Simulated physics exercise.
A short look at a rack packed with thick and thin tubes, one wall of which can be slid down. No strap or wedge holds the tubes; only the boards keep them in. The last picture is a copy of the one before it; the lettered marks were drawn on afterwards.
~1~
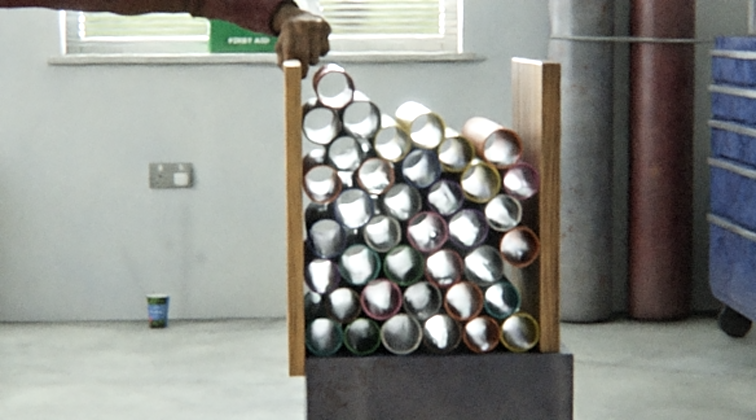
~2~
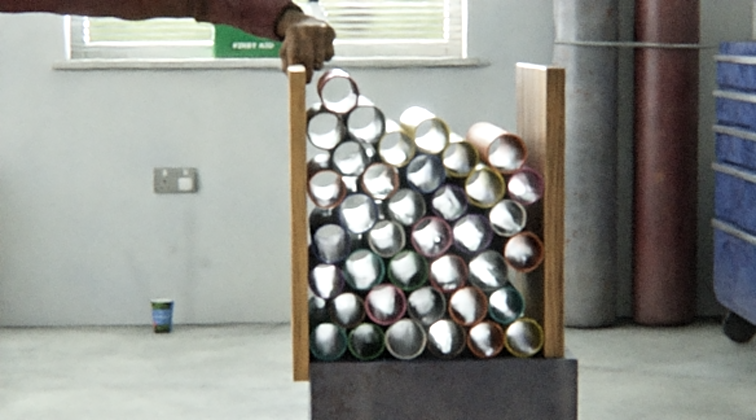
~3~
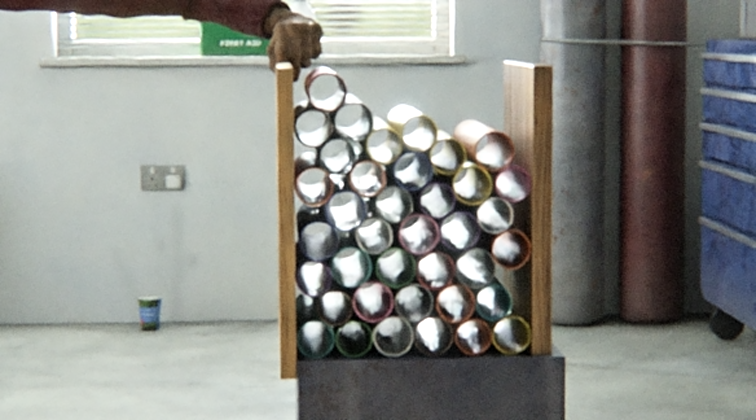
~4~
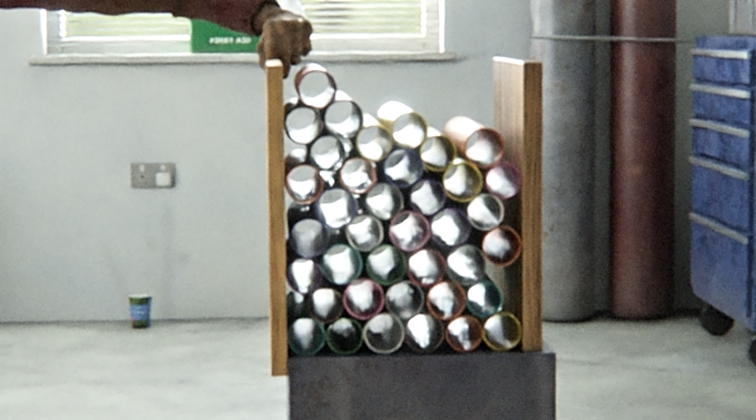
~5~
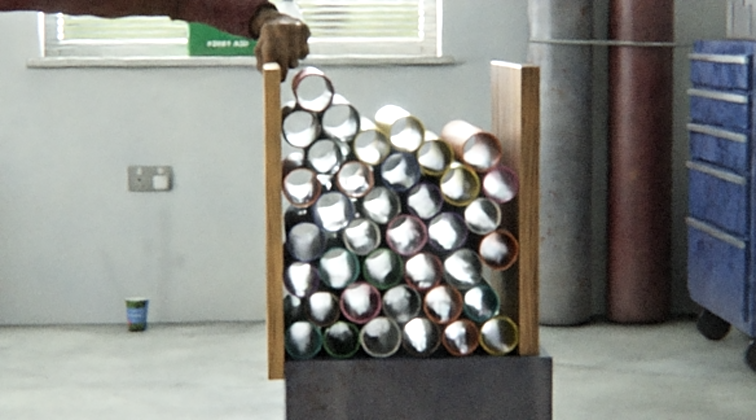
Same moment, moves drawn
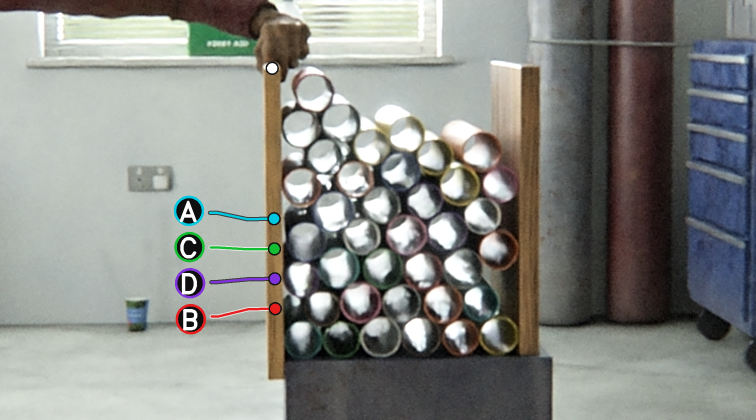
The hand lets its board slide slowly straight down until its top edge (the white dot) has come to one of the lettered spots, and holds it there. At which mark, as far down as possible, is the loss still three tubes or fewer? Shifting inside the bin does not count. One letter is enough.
No lower than A.
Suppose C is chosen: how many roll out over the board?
At C the number is five.
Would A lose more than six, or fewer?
At A, fewer than six.
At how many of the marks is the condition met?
One of the four.
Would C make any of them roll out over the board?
Yes, at C.
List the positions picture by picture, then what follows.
In the first picture, side board (294, 207); a turquoise tube (324, 336); a yellow tube (519, 332).
In the second picture, a yellow tube (524, 337); a turquoise tube (364, 270).
In the third picture, a red tube (436, 270); an orange tube (314, 187).
In the fourth picture, a purple tube (428, 196); a yellow tube (374, 143).
In the fifth picture, a yellow tube (407, 133); side board (273, 210); a turquoise tube (303, 340).
On the marked copy, A at (274, 219); B at (275, 309); C at (274, 249); D at (275, 279); the white dot at (272, 68).
Following A. Soon after the start, top of the board (282, 134).
Later, top of the board (283, 209).
In the end, top of the board (283, 218), two out over the board.
As for the rest, B more than three out over the board; C more than three out over the board; D more than three out over the board.
